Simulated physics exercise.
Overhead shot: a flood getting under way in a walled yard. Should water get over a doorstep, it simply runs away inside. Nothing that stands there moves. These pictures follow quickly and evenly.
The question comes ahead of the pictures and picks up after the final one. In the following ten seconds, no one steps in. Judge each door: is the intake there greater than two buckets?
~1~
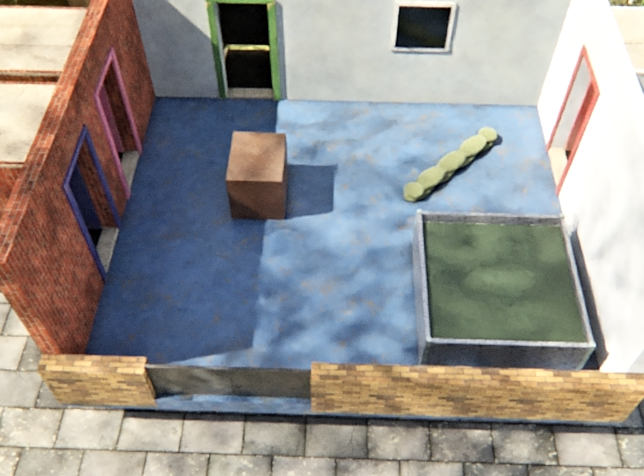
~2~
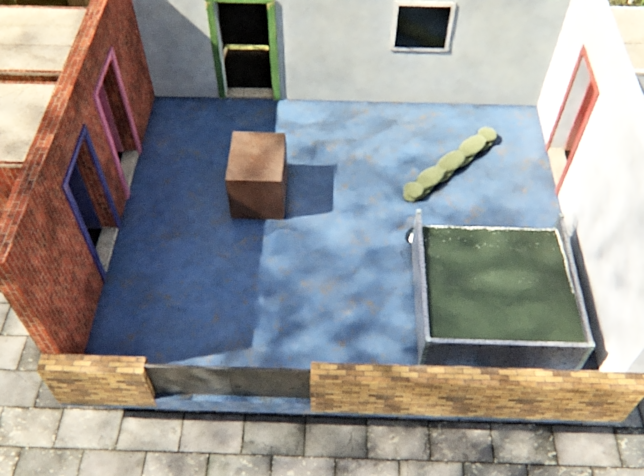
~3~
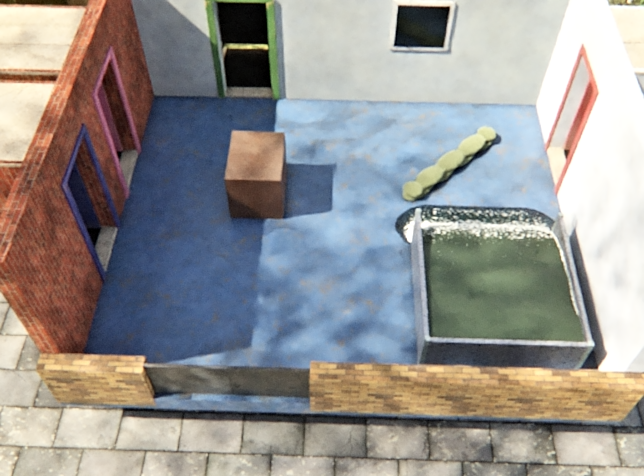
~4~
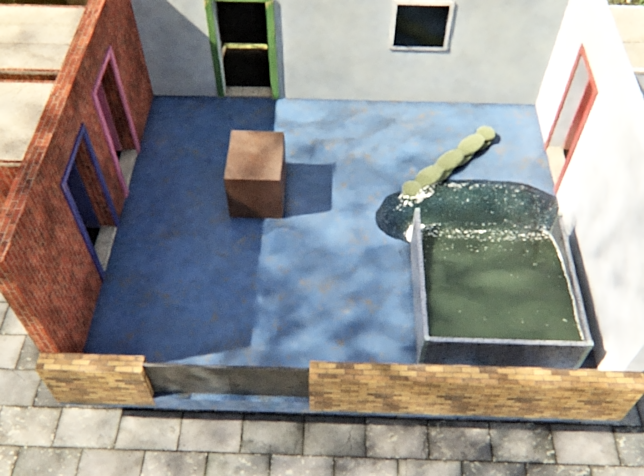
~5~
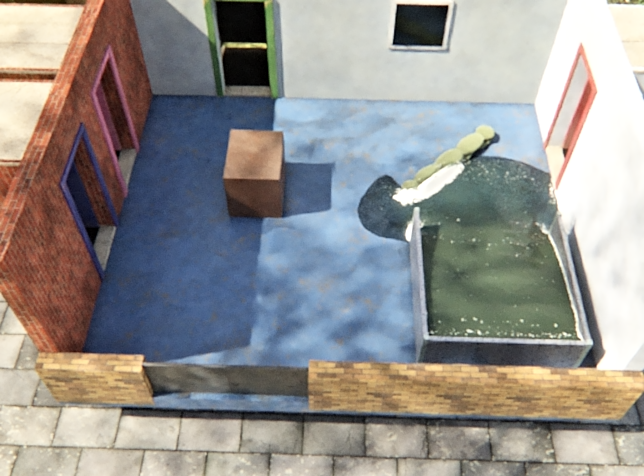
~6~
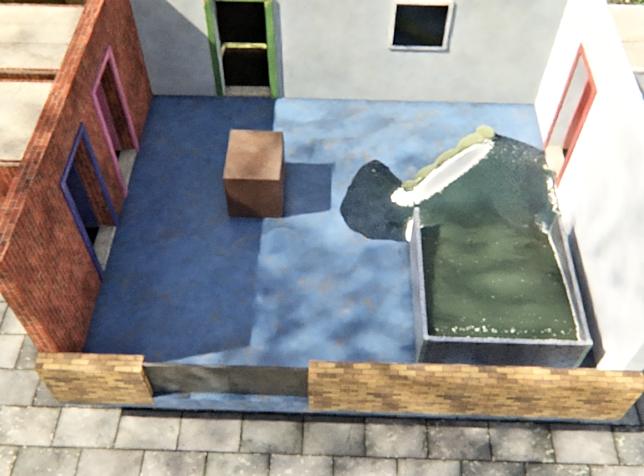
At the end, most likely the green door gets too much water. Most likely the pink door gets too much water. Most likely the red door gets too much water. Most likely the blue door gets two buckets or less.
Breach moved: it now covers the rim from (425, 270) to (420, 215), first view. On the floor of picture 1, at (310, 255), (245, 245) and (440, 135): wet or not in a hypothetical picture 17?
Submerged, submerged, untouched.
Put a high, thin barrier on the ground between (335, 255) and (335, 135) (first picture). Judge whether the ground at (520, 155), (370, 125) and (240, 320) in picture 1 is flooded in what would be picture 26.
Log, spots one to three: Swamped; swamped; spared.
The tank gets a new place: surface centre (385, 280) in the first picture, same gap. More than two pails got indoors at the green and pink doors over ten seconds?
Checking each door, the green door crosses the line and the pink door remains below.
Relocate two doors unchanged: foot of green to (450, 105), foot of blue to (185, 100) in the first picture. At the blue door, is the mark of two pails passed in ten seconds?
As I see it, the blue door comes in higher.
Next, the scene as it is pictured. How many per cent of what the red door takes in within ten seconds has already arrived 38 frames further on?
Estimate: Some 100 per cent.
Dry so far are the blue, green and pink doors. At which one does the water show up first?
The answer here is the green one.
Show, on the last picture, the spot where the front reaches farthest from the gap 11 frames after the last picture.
I'd put it around (245, 126).
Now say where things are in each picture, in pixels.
Still water in the open tank at (498, 277), in the first picture.
Water pours out on the open tank's far side and has run to (410, 240), in the second picture.
The front is at (404, 218), out from the gap on the open tank's far side, in the third picture.
The front is at (556, 202), out from the gap on the open tank's far side, in the fourth picture.
Water pours out on the open tank's far side and has run to (542, 175), in the fifth picture.
Water pours out on the open tank's far side and has run to (503, 139), in the sixth picture.
A moment on, water covers 25 % of the floor; the green door not reached, the pink door not reached, the red door wet at the sill, nothing in, the blue door not reached.
Next, water covers 40 % of the floor; the green door not reached, the pink door not reached, the red door over two buckets in, the blue door not reached.
Then, water covers 50 % of the floor; the green door under two buckets in, the pink door not reached, the red door far over two buckets in, the blue door not reached.
Later, water covers 85 % of the floor; the green door under two buckets in, the pink door over two buckets in, the red door far over two buckets in, the blue door wet at the sill, nothing in.
In the end, water covers 95 % of the floor; the green door over two buckets in, the pink door over two buckets in, the red door far over two buckets in, the blue door wet at the sill, nothing in.
